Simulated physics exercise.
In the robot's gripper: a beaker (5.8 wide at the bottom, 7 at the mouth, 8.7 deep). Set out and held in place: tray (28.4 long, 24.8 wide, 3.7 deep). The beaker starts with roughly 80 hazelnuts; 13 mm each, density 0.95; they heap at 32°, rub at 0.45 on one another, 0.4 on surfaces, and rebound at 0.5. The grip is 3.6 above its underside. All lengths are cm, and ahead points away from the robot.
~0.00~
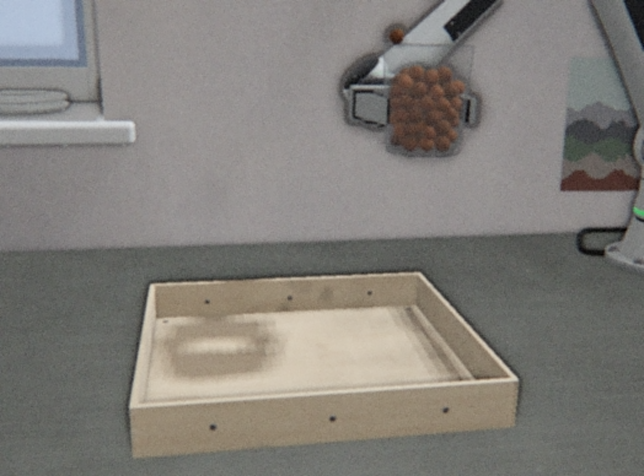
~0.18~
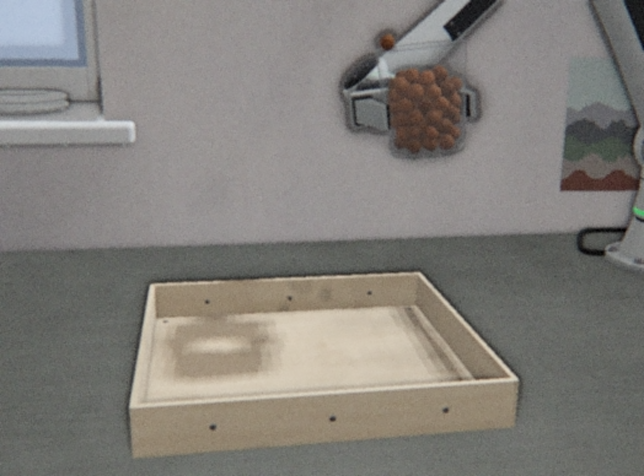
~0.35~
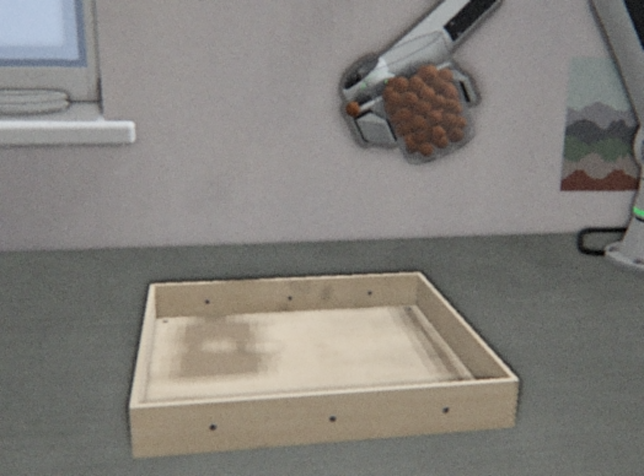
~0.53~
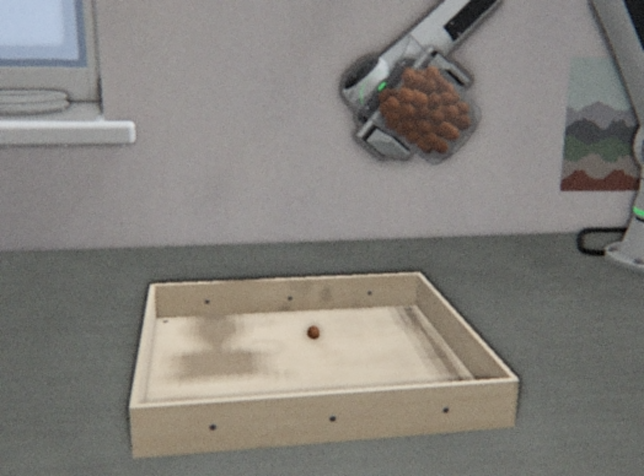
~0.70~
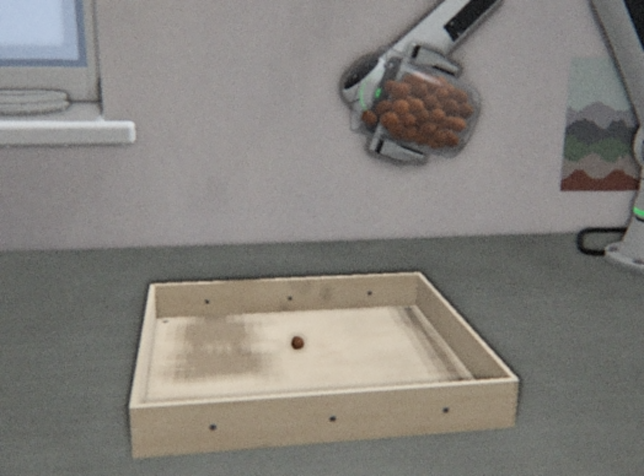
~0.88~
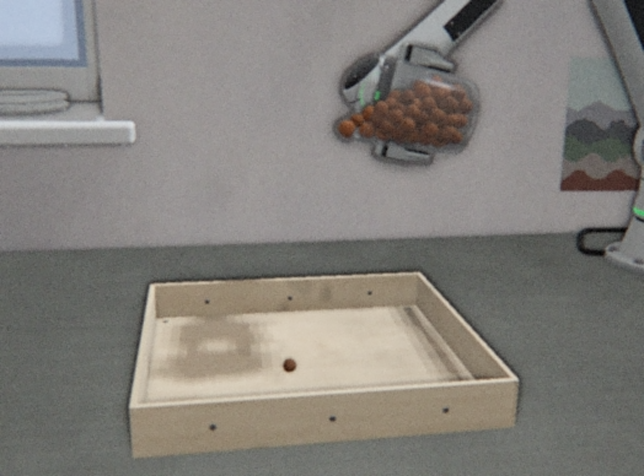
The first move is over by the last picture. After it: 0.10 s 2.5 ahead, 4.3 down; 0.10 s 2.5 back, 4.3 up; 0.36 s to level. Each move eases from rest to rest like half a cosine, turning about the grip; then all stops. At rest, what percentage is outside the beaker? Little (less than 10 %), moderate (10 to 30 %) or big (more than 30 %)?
Share outside the beaker: Moderate (10 to 30 %).
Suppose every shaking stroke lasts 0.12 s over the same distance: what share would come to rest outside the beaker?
It would be near 15 per cent.
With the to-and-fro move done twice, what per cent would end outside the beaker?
Then about 25 per cent.
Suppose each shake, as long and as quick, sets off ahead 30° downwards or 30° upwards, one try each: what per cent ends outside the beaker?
Some 40 and 100 per cent.
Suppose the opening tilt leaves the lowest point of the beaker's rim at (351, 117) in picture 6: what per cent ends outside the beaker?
About 5 per cent.
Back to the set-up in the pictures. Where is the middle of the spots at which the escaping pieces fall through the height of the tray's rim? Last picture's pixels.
Around (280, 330).
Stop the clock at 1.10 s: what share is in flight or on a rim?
Some 7 per cent.
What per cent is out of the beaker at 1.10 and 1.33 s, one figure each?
About 10, 15.
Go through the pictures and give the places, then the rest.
The beaker middle at (425, 101), level; upper third of the load around (425, 87), from x 395 to 455, top at y 35; 84 in the beaker, in the first frame.
The beaker middle at (424, 101), tilted 7° forward; upper third of the load around (426, 86), from x 385 to 455, top at y 40, in the second frame.
The beaker middle at (421, 102), tilted 27° forward; upper third of the load around (422, 89), from x 355 to 460, top at y 75; 83 in the beaker, 1 in flight or on a rim, in the third frame.
The beaker middle at (419, 104), tilted 51° forward; upper third of the load around (421, 91), from x 315 to 465, top at y 75; 83 in the beaker, 1 in the tray, in the fourth frame.
The beaker middle at (417, 107), tilted 71° forward; upper third of the load around (422, 94), from x 295 to 465, top at y 80; 83 in the beaker, 1 in the tray, in the fifth frame.
The beaker middle at (417, 108), tilted 78° forward; upper third of the load around (434, 98), from x 290 to 465, top at y 85; 83 in the beaker, 1 in the tray, in the sixth frame.
After 1.10 s, tilted 77° forward, highest piece 26 above the table; 75 in the beaker, 3 in the tray, 6 in flight or on a rim.
After 1.33 s, tilted 17° forward, highest piece 28 above the table; 72 in the beaker, 12 in the tray.
After 1.64 s, level, highest piece 27 above the table; 72 in the beaker, 11 in the tray, 1 on the table or floor.
After 2.69 s, level, highest piece 27 above the table; 72 in the beaker, 11 in the tray, 1 on the table or floor.
In the end, 72 in the beaker, 11 in the tray, 1 on the table or floor. That is 14 % outside the beaker.
